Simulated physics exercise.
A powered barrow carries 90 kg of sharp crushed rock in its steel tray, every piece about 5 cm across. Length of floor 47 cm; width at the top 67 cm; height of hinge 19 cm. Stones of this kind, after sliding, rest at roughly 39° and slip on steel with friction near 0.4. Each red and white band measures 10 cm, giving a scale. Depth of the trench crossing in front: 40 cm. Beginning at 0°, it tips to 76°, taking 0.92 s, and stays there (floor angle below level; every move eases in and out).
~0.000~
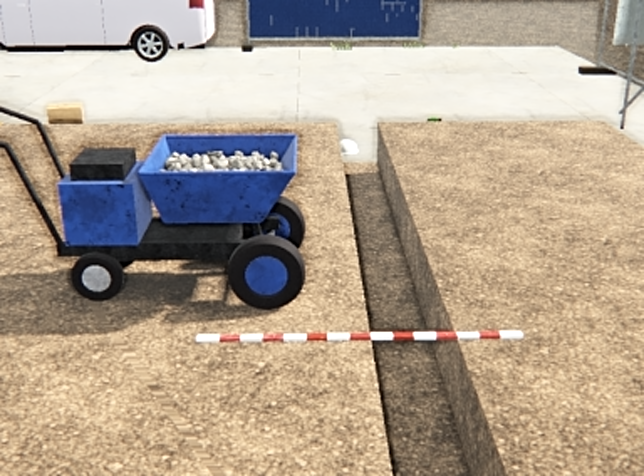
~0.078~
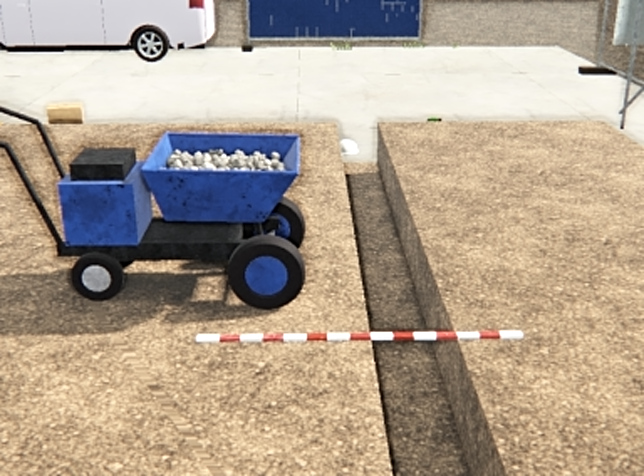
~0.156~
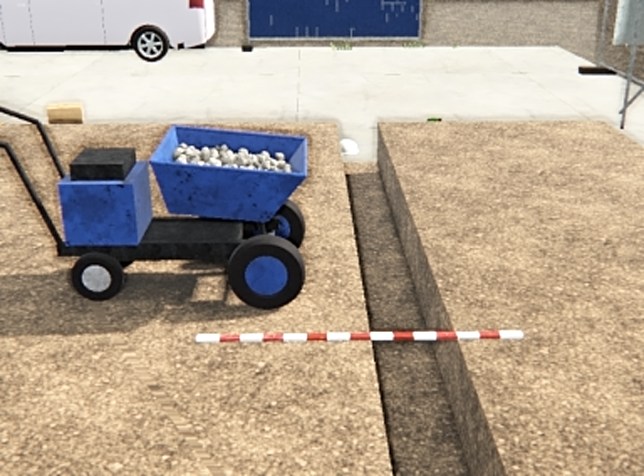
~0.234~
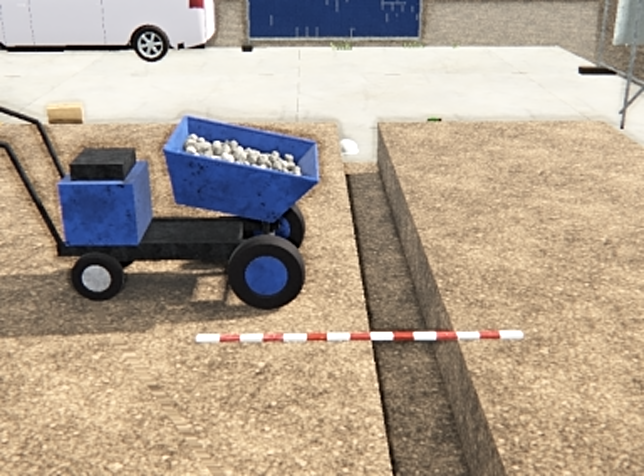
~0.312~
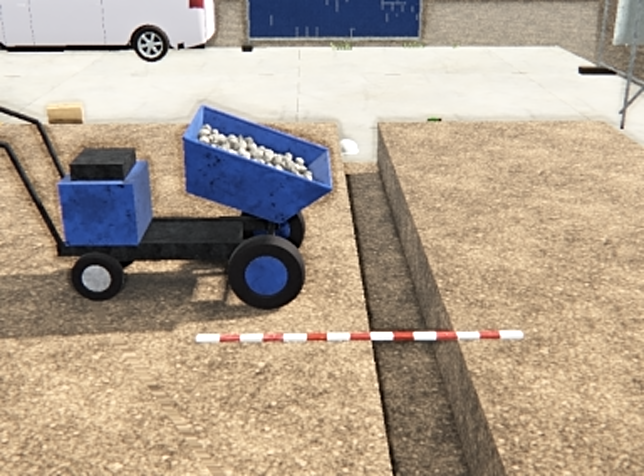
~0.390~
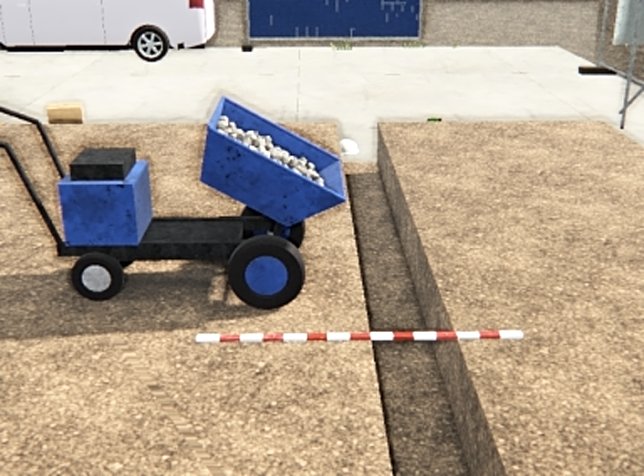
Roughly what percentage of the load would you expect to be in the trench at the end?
I'd expect around 90 per cent.
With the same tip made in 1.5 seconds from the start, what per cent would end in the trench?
That would give about 90 percent.
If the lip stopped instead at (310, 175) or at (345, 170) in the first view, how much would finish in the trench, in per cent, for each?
The first start gives about 80 per cent, the second about 50.
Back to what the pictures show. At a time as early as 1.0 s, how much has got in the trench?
Approx. 30 % of the load.
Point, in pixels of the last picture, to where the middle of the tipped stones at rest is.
The stones end up centred near (402, 335).
After 0.7 s the floor is at 64°; 100 % in the tray; the foremost stones are at (367, 225).
After 1.0 s the floor is at 76°; 69 % in the tray, 31 % in the trench; the foremost stones are at (434, 329).
After 1.4 s the floor is at 76°; 37 % in the tray, 62 % in the trench, 1 % past the trench; the foremost stones are at (460, 280).
After 3.3 s the floor is at 76°; 9 % in the tray, 90 % in the trench, 1 % past the trench; the foremost stones are at (466, 282).
